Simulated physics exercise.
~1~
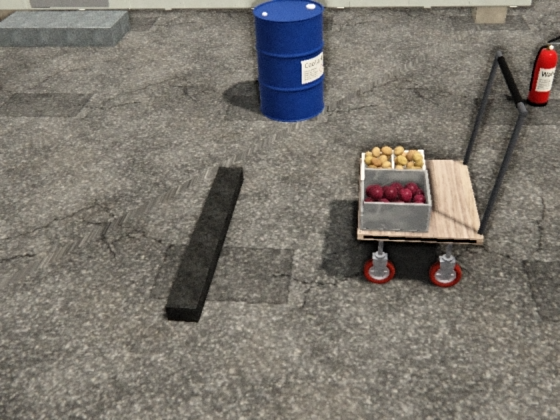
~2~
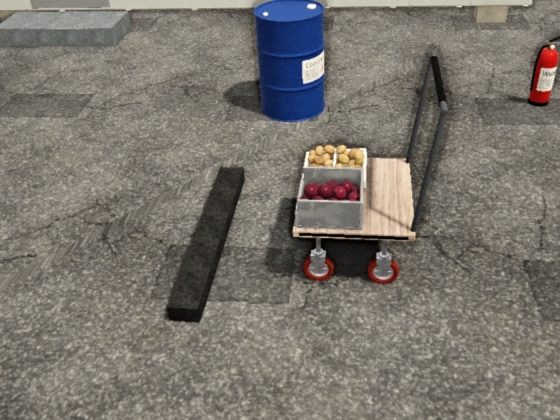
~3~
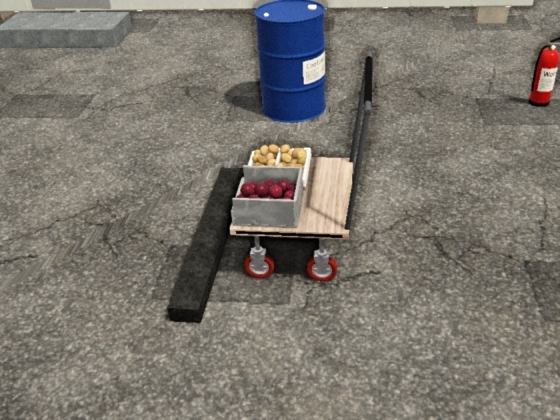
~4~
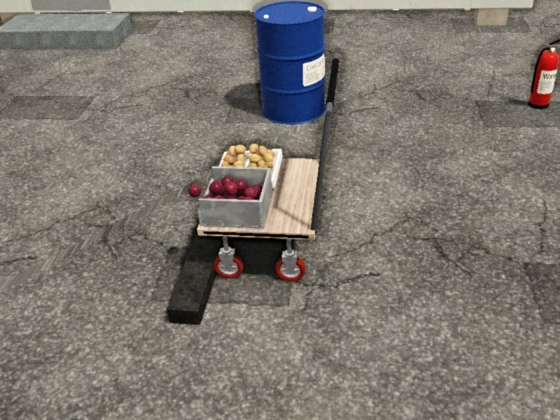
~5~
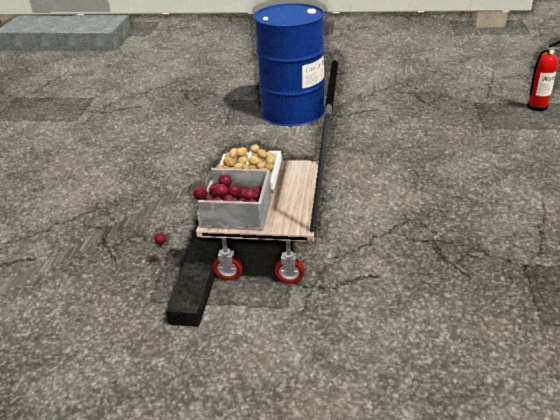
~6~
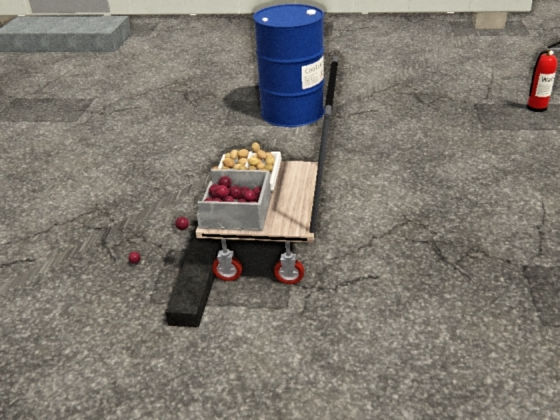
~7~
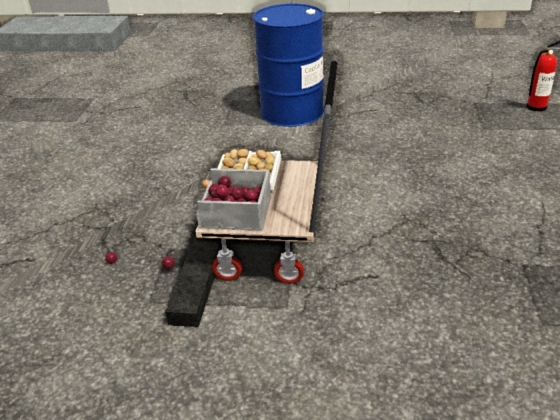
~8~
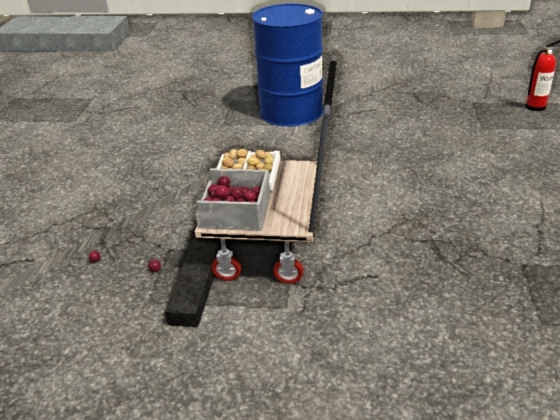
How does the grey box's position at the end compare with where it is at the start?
At the start the grey box is over on the right, well clear of the low dark step. By the end it has travelled left with the trolley and sits beside the step, left of the blue drum.
